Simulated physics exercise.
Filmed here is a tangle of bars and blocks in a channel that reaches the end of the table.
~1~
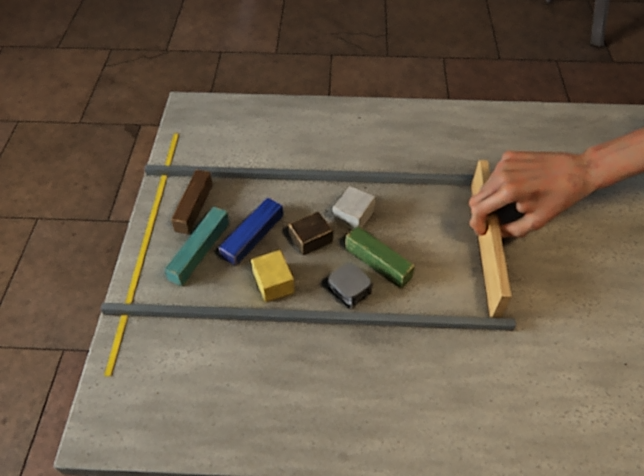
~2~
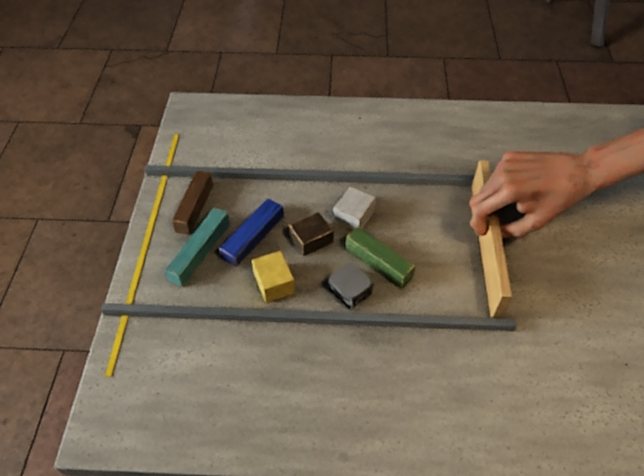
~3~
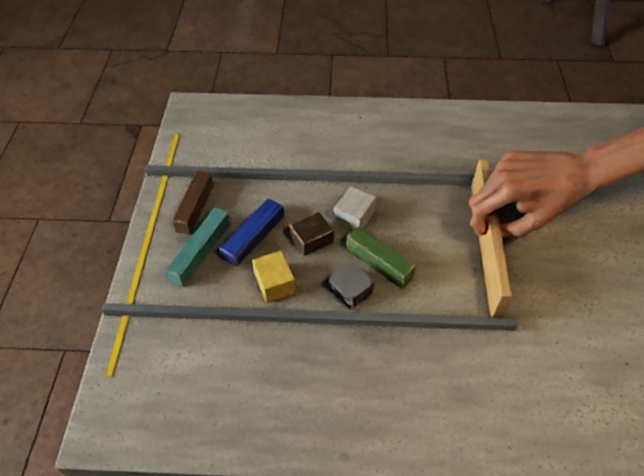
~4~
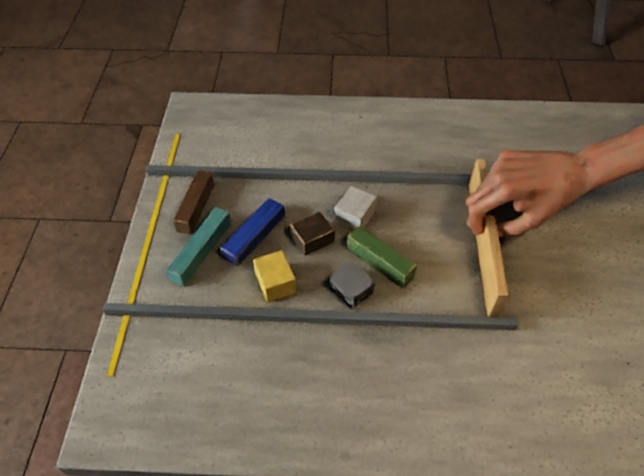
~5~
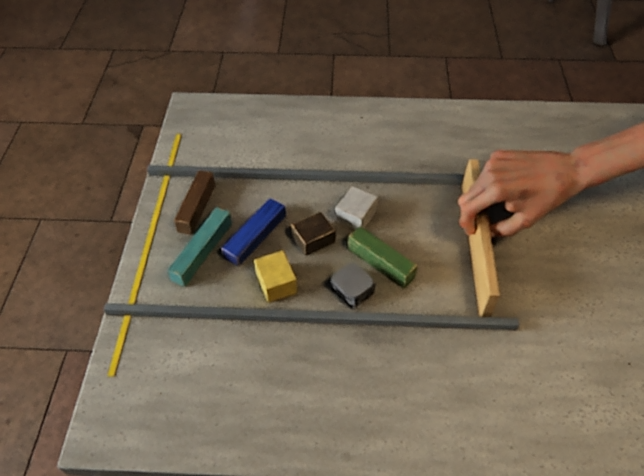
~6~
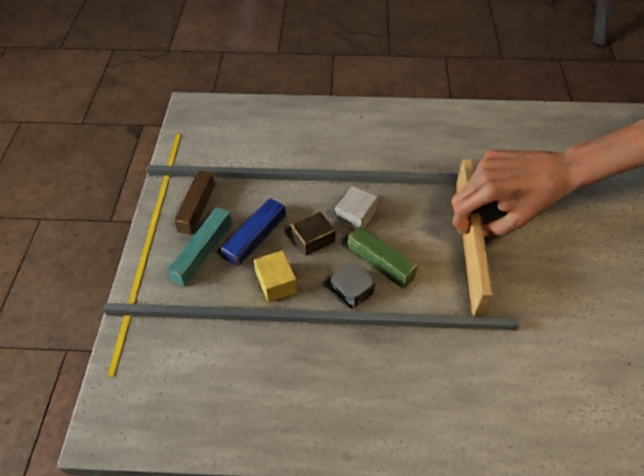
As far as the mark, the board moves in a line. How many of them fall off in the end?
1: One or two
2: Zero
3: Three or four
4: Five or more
Five or more (4).
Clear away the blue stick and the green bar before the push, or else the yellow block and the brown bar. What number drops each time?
The counts: 3 and 3.
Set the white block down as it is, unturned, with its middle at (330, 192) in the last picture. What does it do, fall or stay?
White block: Safe.
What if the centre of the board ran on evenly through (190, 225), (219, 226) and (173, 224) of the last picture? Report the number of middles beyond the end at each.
Per position: 1 / 0 / 2.
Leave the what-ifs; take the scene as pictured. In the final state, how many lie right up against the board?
It ends up touching 3.
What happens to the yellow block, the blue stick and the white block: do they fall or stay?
Here's how it ends: The yellow block goes down, the blue stick goes down and the white block holds its spot.
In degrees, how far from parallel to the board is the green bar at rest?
It measures close to 0 degrees.
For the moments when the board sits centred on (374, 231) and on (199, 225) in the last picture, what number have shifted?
The first number is 4, the next one 8.
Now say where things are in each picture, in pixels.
Brown bar (193, 201); turquoise bar (199, 245); blue stick (252, 231); board (489, 235); tape (147, 236), in the first picture.
Turquoise bar (199, 246); white block (354, 210), in the second picture.
Blue stick (253, 231); black block (312, 234), in the third picture.
Brown bar (195, 201); yellow block (275, 276), in the fourth picture.
Turquoise bar (201, 245); green bar (382, 257), in the fifth picture.
Brown bar (195, 201); turquoise bar (201, 245); blue stick (255, 231); board (472, 234); tape (150, 236), in the sixth picture.
Soon after, none off yet; brown bar at rest near (195, 201); turquoise bar at rest near (201, 245); blue stick at rest near (255, 231).
Then, none off yet; brown bar moved a little near (176, 197); turquoise bar moved a little near (165, 244); blue stick moved about its own width near (190, 229).
At rest, the number that fall off is five or more; fallen, black block, yellow block, blue stick, turquoise bar and brown bar.
